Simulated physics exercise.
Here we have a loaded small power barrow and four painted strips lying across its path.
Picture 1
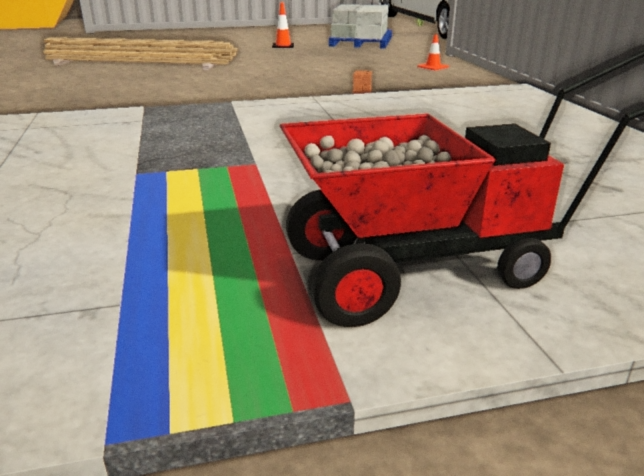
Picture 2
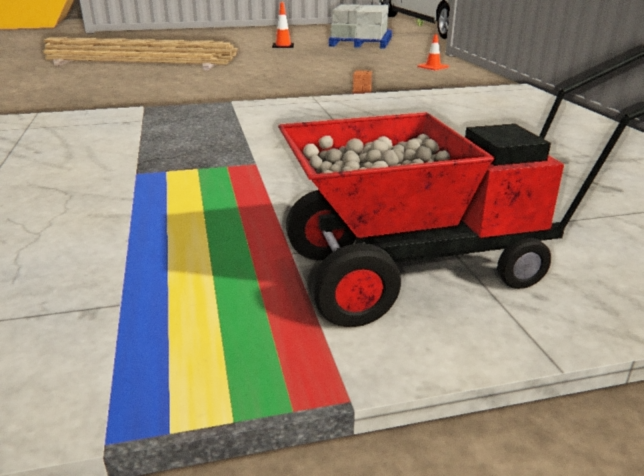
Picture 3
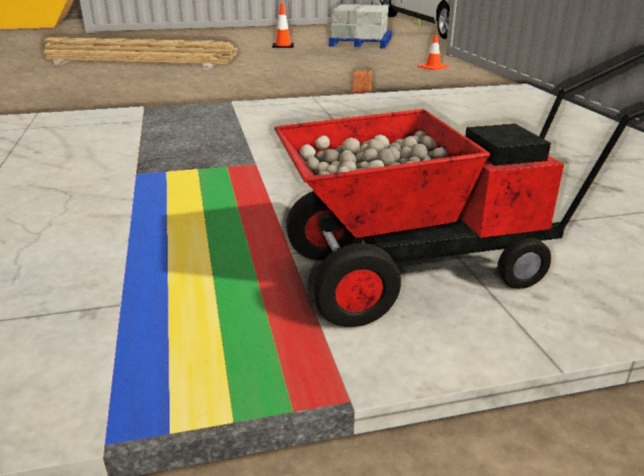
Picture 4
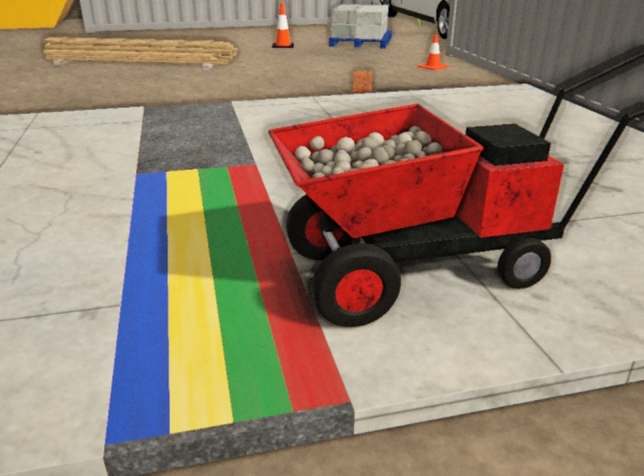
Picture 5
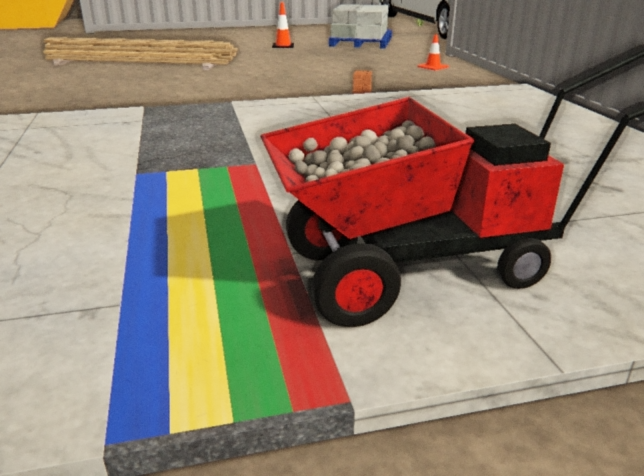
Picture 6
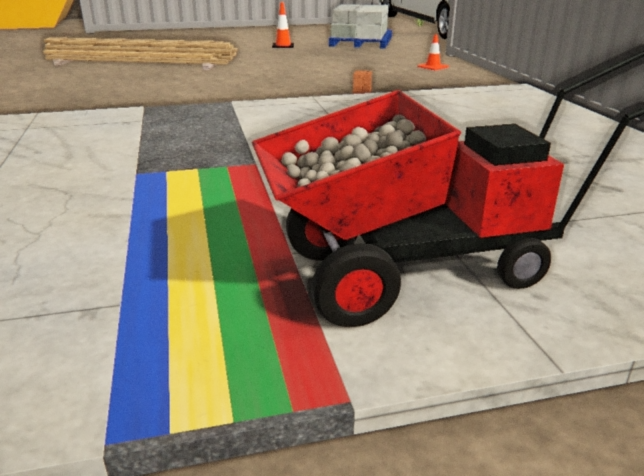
A red barrow's skip full of round stones tilts gradually left toward four painted strips.
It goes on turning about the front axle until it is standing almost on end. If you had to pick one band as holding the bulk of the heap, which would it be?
I would pick yellow.
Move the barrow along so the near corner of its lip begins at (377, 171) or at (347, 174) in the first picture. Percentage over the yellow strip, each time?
20 % and 30 %.
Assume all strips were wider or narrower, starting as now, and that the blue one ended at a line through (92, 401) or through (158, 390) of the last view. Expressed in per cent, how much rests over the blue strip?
The first gives around 20 per cent, the second around 30 per cent.
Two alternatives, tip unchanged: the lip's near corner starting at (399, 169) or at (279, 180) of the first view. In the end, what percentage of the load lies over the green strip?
Roughly 30 and 0 percent respectively.
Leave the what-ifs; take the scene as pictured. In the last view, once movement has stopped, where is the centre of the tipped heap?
Somewhere around (179, 303) in the last picture.
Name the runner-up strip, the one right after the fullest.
Next in line comes the strip in blue.
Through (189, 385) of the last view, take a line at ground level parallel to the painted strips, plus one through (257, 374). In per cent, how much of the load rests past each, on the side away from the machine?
In order: Near 50 %, then 90 %.
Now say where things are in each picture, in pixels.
The first picture shows lip of the skip at (313, 177), level; top of the load at (390, 160), river pebbles; red strip at (307, 361); green strip at (254, 370); yellow strip at (198, 378); blue strip at (140, 388).
The second picture shows lip of the skip at (311, 178), level; top of the load at (395, 158).
The third picture shows lip of the skip at (306, 180), tipped barely; top of the load at (392, 157).
The fourth picture shows lip of the skip at (298, 184), tipped a little; top of the load at (401, 151).
The fifth picture shows lip of the skip at (288, 190), tipped a little; top of the load at (394, 160).
The sixth picture shows lip of the skip at (277, 198), tipped clearly; top of the load at (405, 148); red strip at (307, 361); green strip at (254, 370); yellow strip at (198, 378); blue strip at (140, 388).
Soon, skip tipped steeply; all in the skip.
A while on, skip tipped steeply; nearly all in the skip; a stray few over the yellow strip.
Towards the end, skip tipped right over; about half in the skip; about a third over the yellow strip; about a quarter over the blue strip; a small part off the paint.
Finally, skip tipped right over; a small part in the skip; none over the red strip; a small part over the green strip; about half over the yellow strip; about a quarter over the blue strip; a small part off the paint.
